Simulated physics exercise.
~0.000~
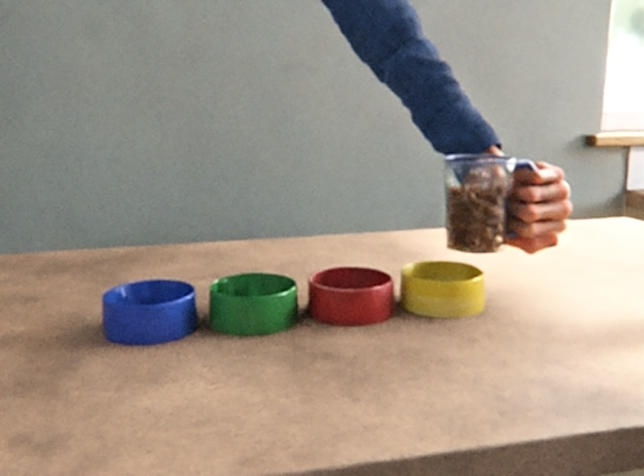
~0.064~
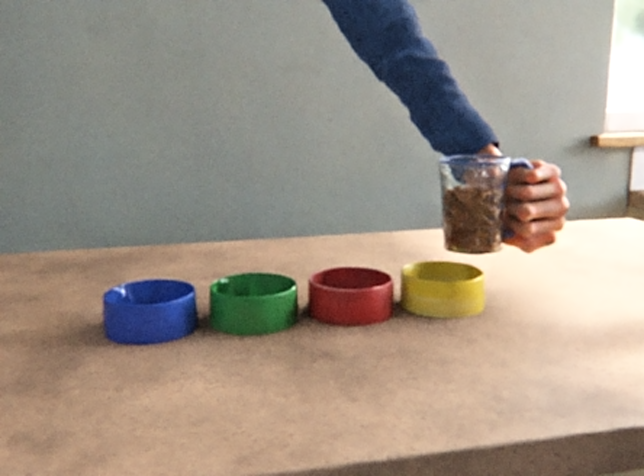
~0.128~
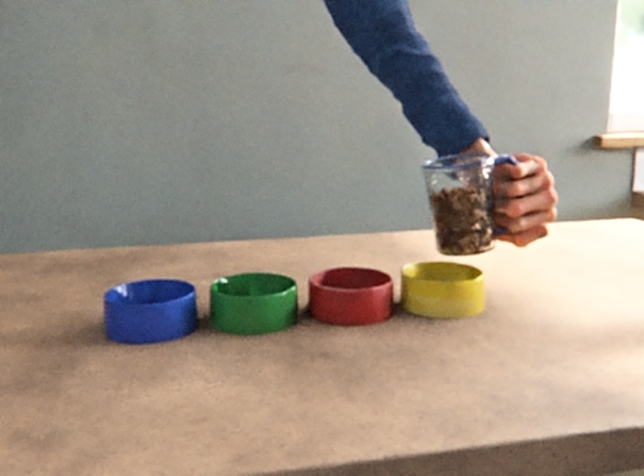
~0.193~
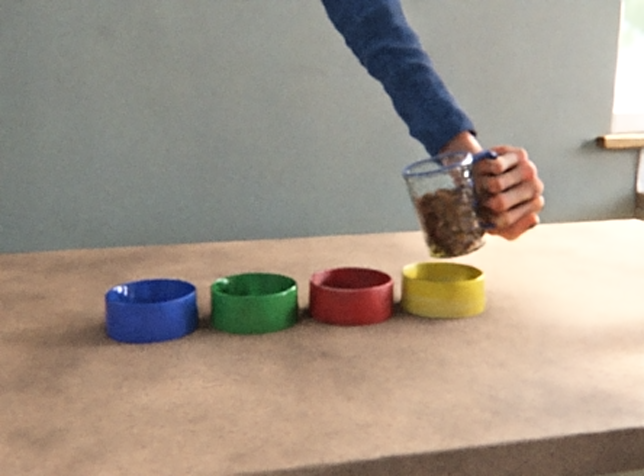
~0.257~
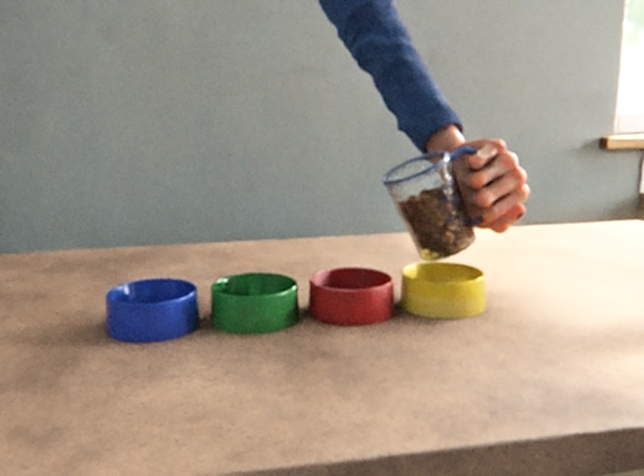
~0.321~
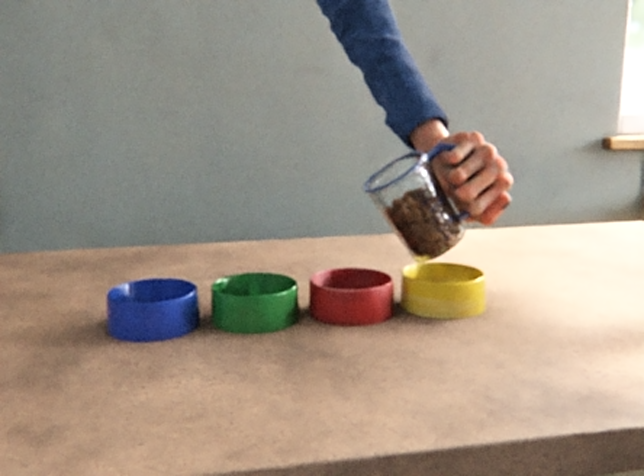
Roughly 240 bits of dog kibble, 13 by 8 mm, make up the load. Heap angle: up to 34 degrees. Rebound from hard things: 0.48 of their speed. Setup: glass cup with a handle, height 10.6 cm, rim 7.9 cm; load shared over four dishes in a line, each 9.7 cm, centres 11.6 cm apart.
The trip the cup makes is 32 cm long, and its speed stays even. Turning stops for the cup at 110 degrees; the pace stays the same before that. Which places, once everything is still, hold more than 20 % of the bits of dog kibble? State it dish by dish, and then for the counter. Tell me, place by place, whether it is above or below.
One by one: Red dish: The count there will be a fifth or smaller. Blue dish: The count there will be bigger than a fifth. Green dish: The count there will be a fifth or smaller. Yellow dish: The count there will be a fifth or smaller. Counter: The count there will be a fifth or smaller.
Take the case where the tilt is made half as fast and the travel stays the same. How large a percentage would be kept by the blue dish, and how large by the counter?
Result - blue dish: 90; counter: 0.
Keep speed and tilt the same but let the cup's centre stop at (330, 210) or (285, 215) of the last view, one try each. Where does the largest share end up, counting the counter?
Top receivers, in order: Green and green.
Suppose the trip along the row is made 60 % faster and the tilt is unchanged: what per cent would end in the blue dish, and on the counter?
Shares: Blue 90, counter 0.
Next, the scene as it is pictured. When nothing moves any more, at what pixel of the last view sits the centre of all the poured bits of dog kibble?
Near (158, 305).
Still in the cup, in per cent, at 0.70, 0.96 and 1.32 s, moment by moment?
About 100, 90, 35 per cent.
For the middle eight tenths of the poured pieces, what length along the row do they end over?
Close to 6 centimetres along the dishes.
After 0.70 s, tilt 79 degrees; cup holds 100 %.
Then, at 0.96 s, tilt 109 degrees; cup holds 90 %, green 5 %.
Then, at 1.32 s, tilt 110 degrees; cup holds 35 %, blue 60 %, green 5 %.
At rest (3.4 s), red 0 %, blue 90 %, green 5 %, yellow 0 %, counter 5 %, cup 5 %.
